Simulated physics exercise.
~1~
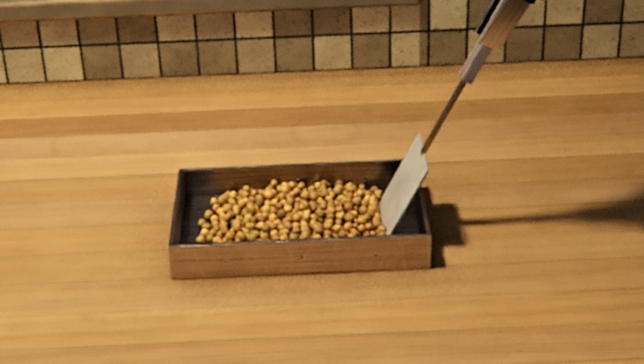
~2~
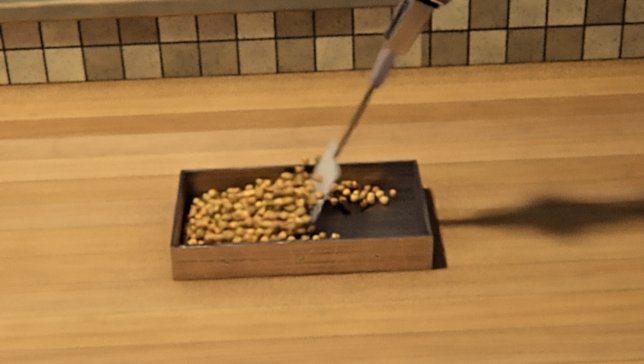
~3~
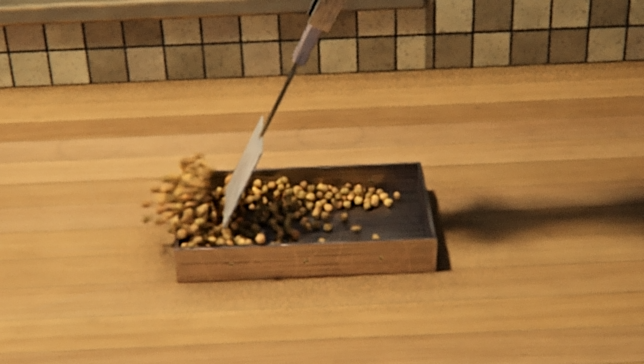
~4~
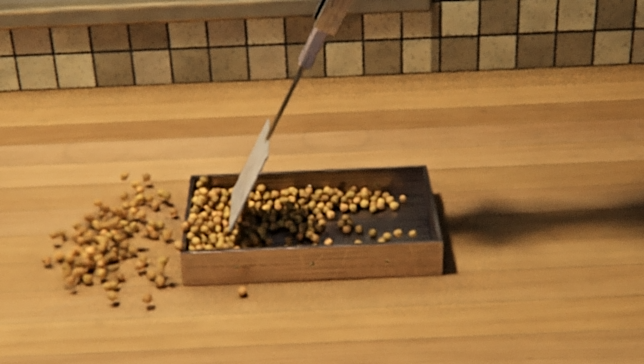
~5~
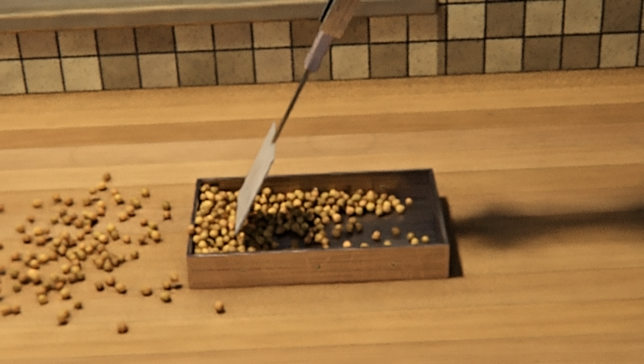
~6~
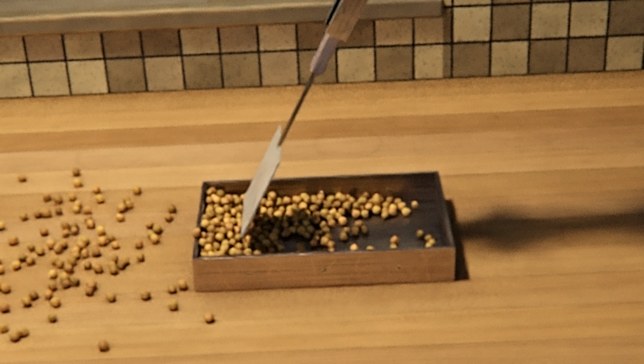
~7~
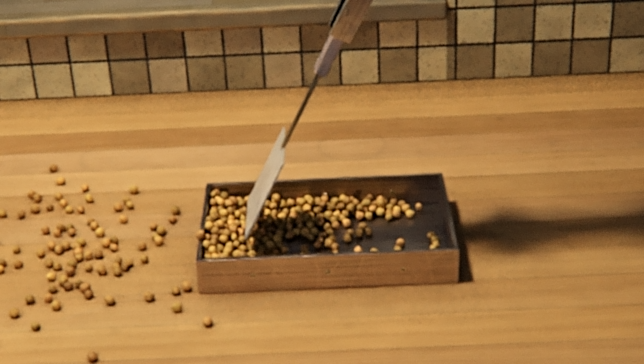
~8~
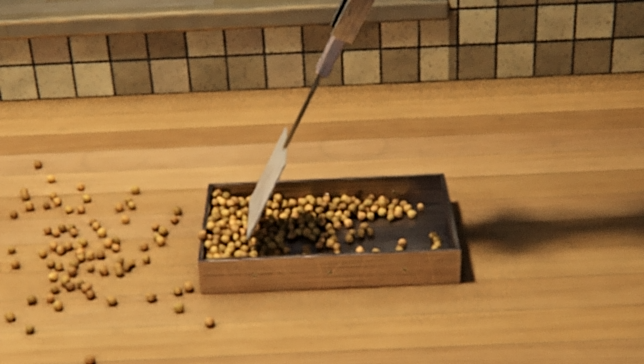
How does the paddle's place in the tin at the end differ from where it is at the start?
At the start the paddle is at the right end of the tin, beside the heap. At the end it rests in the left part of the tin, with chickpeas on both sides of it.
